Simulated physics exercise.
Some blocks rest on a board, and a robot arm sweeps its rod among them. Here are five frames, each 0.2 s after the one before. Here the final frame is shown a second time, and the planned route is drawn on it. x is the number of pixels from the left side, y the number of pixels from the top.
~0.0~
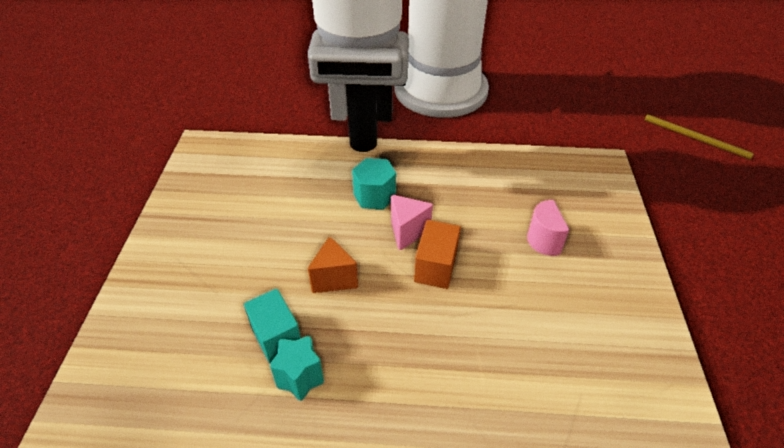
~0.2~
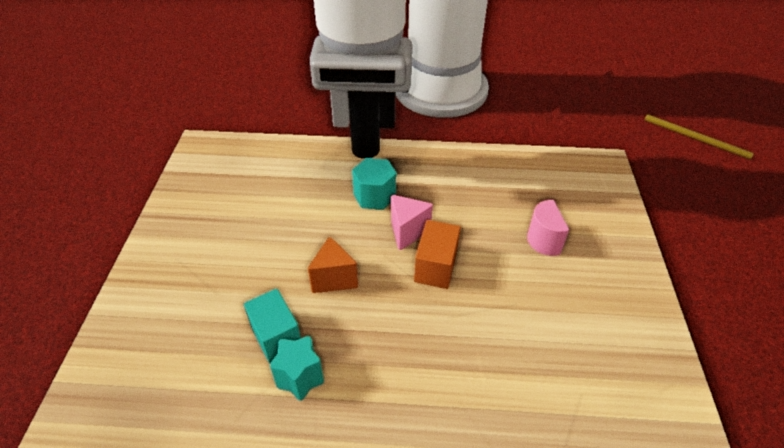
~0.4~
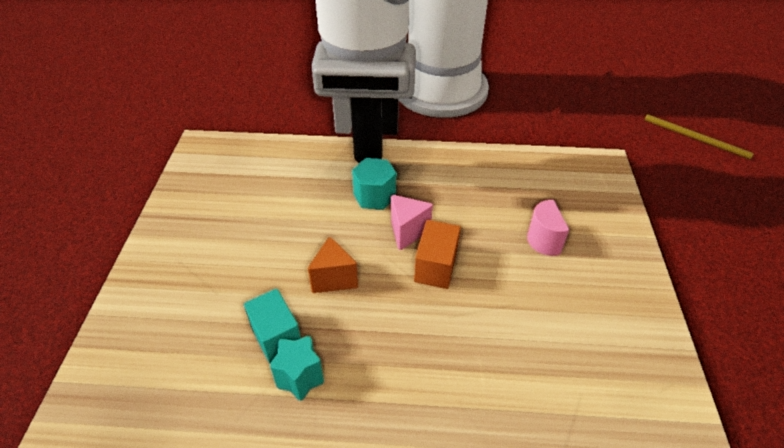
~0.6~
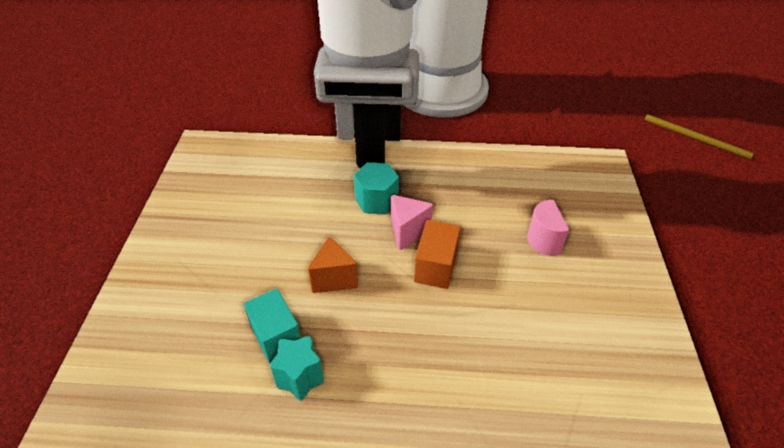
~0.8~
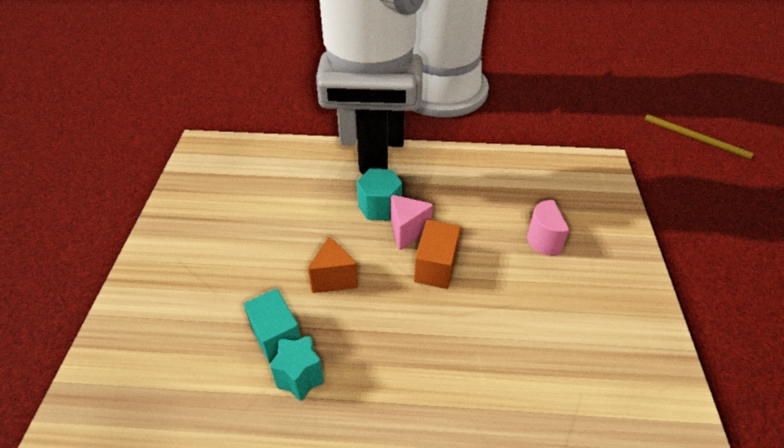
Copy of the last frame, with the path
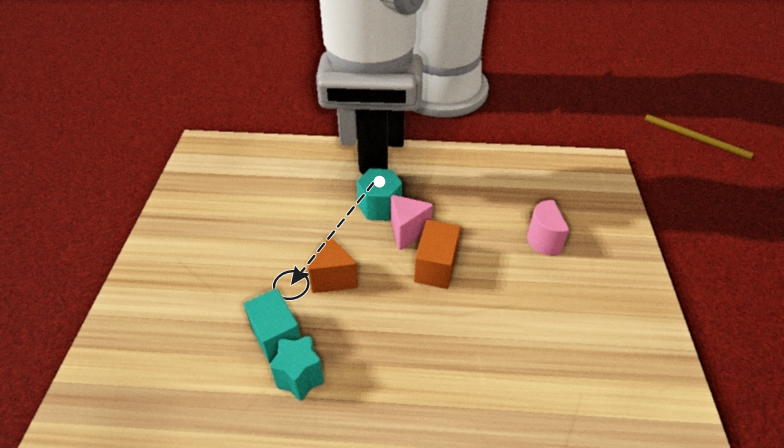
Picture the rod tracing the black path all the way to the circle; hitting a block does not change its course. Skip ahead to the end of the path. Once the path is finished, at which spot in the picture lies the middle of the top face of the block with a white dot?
Pixel (374, 208).
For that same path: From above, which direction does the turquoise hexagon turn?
Viewed from above, counterclockwise.
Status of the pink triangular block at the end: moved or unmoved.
It gets moved.
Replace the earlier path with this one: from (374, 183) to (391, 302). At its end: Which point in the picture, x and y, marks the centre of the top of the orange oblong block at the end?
Its top centre is at about (471, 254).
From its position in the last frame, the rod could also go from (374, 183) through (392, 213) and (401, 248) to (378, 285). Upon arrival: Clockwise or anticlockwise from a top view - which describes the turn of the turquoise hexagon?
Rotates clockwise.
Path on the board, straight from (374, 183) to (291, 285); the dot is on the turquoise hexagon.
What follows on the original path. One third of the way, rod (347, 200); turquoise hexagon (374, 206), turned 65° anticlockwise; pink triangular block (416, 213).
Two thirds of the way, rod (319, 233); turquoise hexagon (374, 208), turned 70° anticlockwise; pink triangular block (416, 213).
At the end, rod (288, 271); orange triangular block in place; turquoise hexagon (374, 208), turned 70° anticlockwise; pink triangular block (416, 213).
